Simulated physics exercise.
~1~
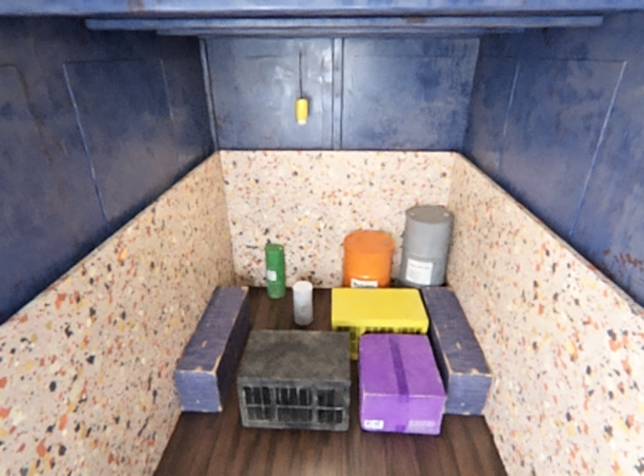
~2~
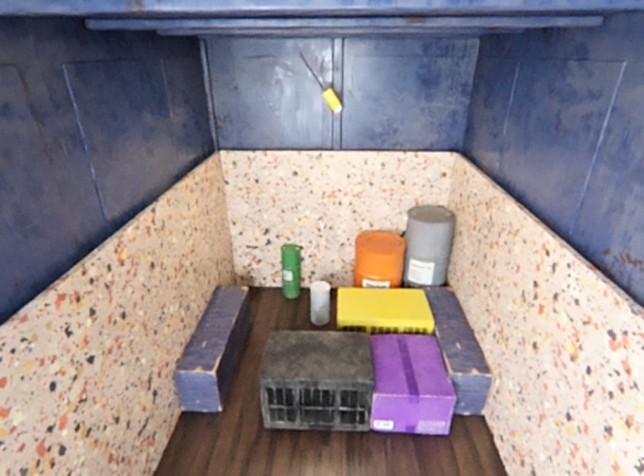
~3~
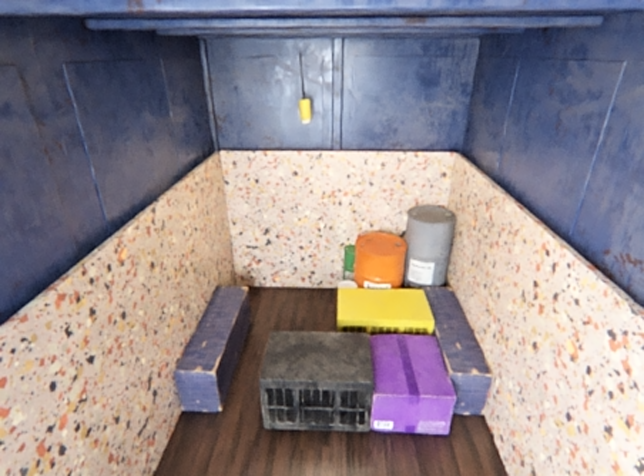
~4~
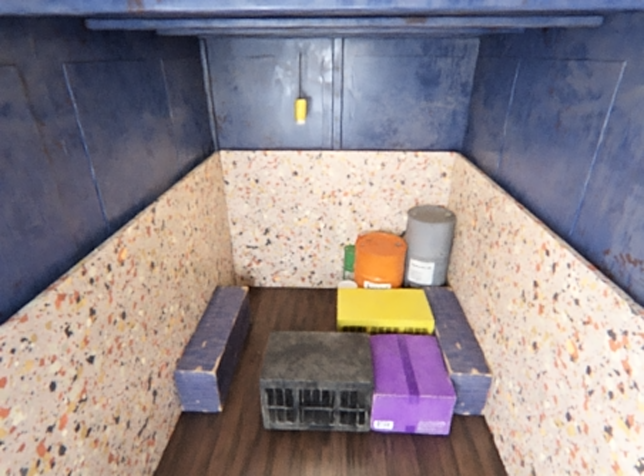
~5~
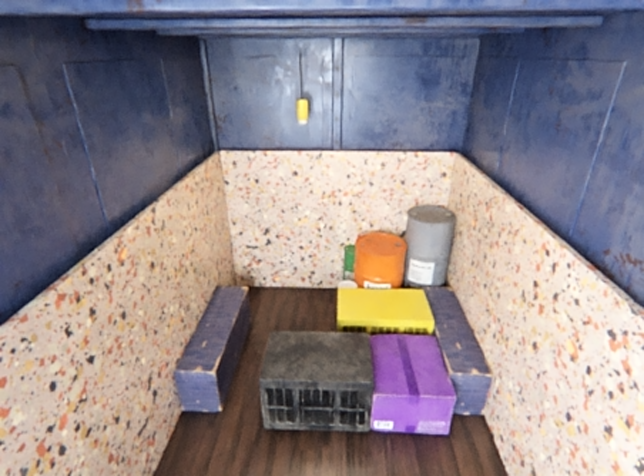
At the start, seven loose items stand in a van's load bay, with green and white canisters near the back wall, drums to their right, and chests and a purple box in front. Then the small yellow object hanging above swings to the right, and the canisters, orange drum, black chest and purple box shift right, while the grey drum stays put. Next, the two canisters slide farther right, still upright, ending close beside the orange drum and partly out of sight. The hanging object settles back to nearly straight. At the end, the whole load sits still, with nothing toppled.
